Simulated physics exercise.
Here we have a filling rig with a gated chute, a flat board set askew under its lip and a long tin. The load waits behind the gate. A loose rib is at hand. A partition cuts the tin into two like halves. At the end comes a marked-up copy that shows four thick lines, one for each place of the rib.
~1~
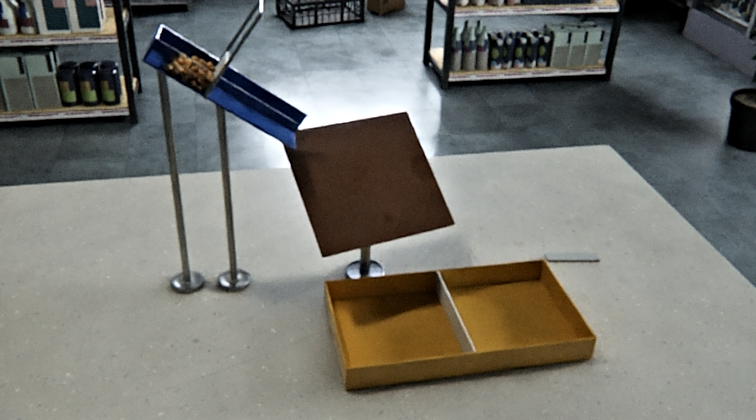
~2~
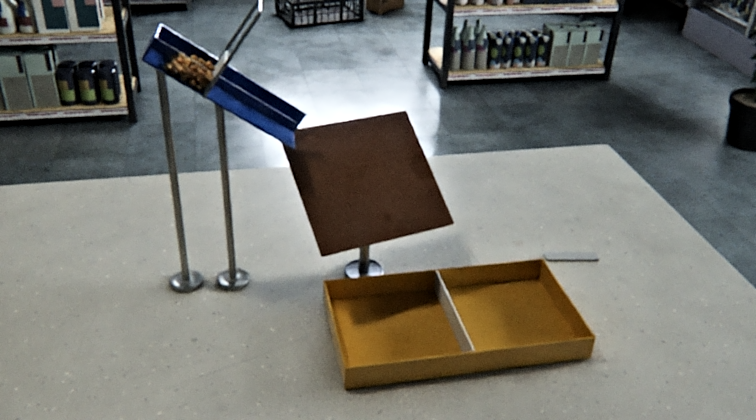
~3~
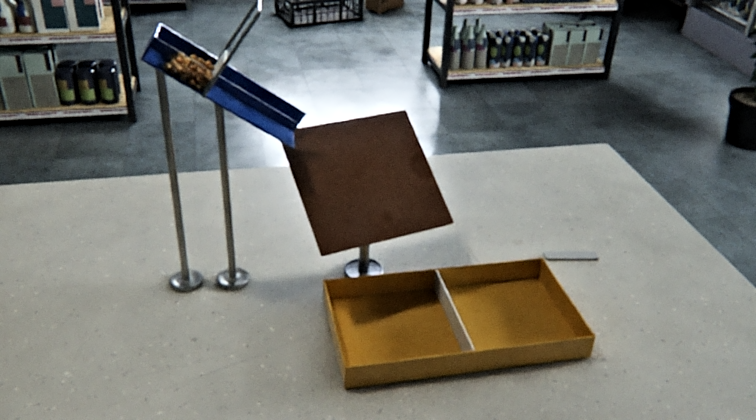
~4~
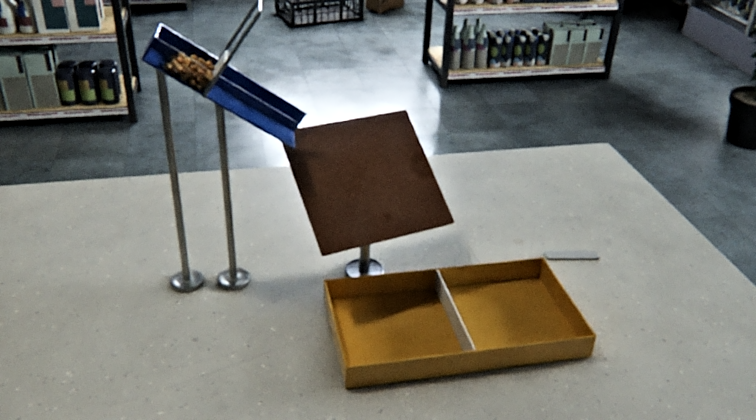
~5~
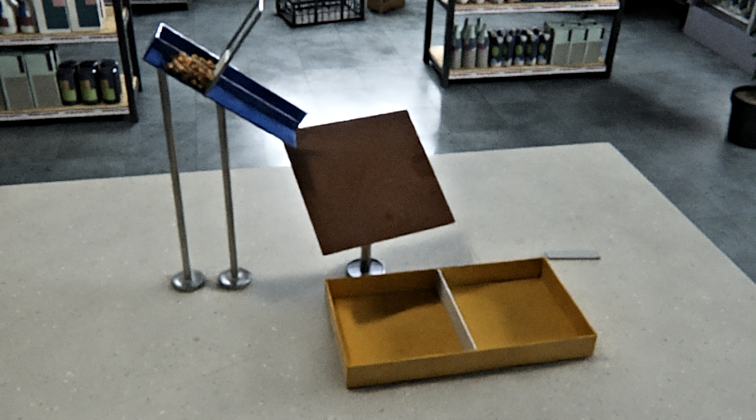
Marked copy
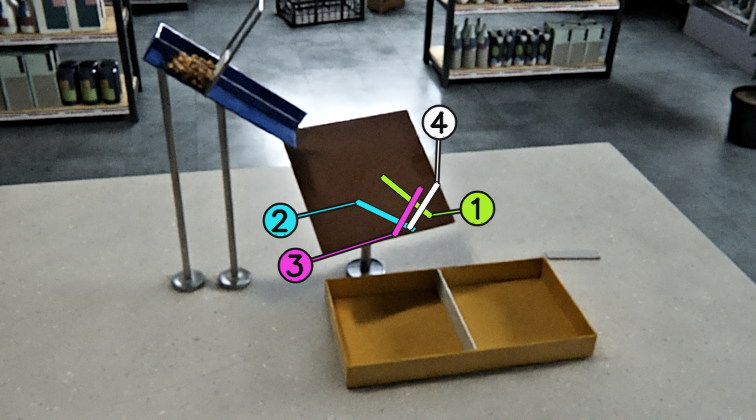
The clip opens on a pale tabletop where a blue chute on two metal posts holds a heap of small brown beads, beside a tilted dark brown board and a yellow tray split by a divider. Nothing visibly moves through to the end; the beads stay bunched in the chute's upper part.
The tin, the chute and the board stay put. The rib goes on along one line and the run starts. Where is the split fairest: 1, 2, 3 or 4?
Take 1.
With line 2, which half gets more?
Right.
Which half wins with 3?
The left half.
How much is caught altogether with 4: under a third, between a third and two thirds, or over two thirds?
Line 4 gives over two thirds.
On the marked copy, line 1 from (383, 177) to (429, 215); line 2 from (358, 202) to (412, 228); line 3 from (420, 188) to (395, 233); line 4 from (436, 184) to (409, 227).
For line 1, of what is caught, about a third in the left half, about two thirds in the right.
For line 2, of what is caught, a stray few in the left half, nearly all in the right.
For line 3, of what is caught, nearly all in the left half, a stray few in the right.
For line 4, of what is caught, nearly all in the left half, a small part in the right.
